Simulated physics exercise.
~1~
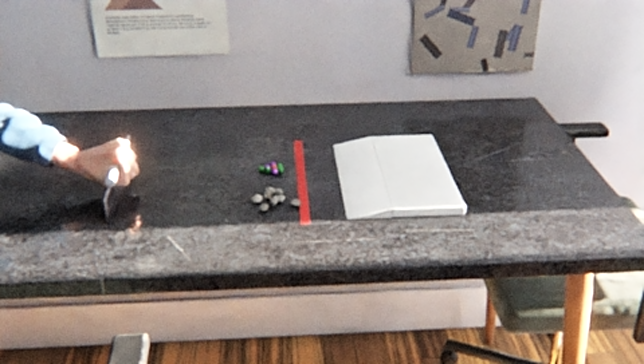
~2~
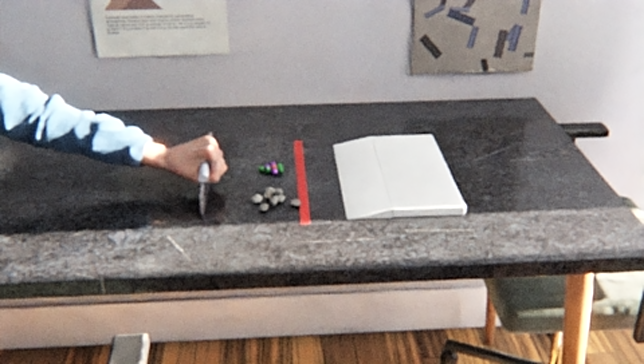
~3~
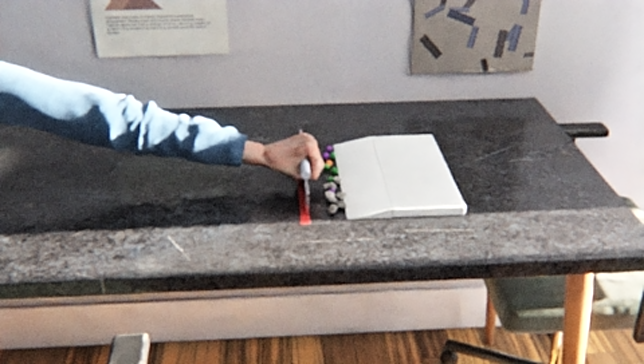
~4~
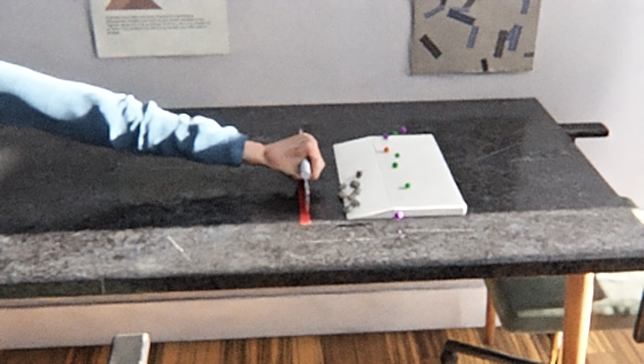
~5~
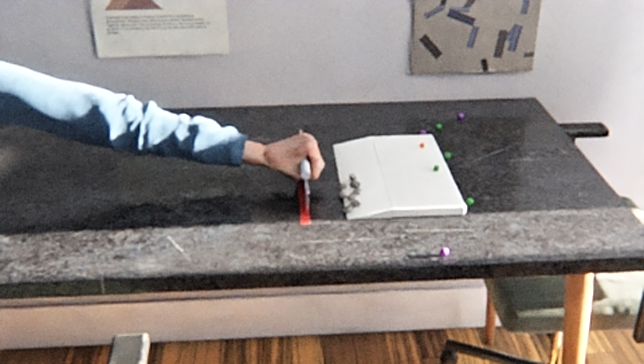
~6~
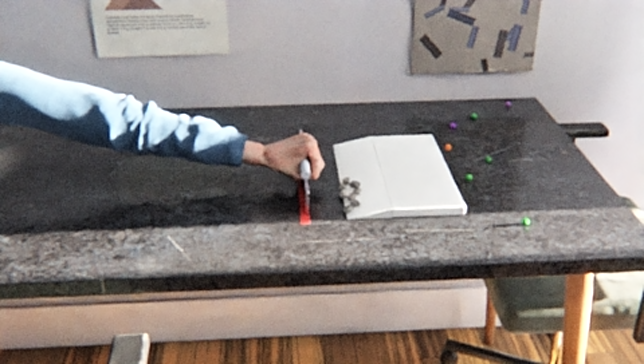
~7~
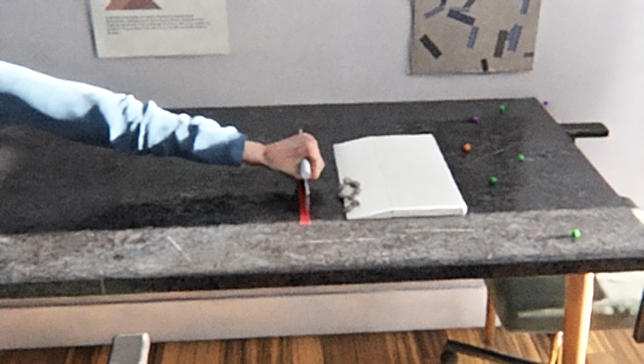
A hand in a blue sleeve slid a scraper right across a dark table and stopped at the red tape, sending colourful beads rolling over a white slab and beyond it, while the grey pebbles stalled around the foot of its slope.
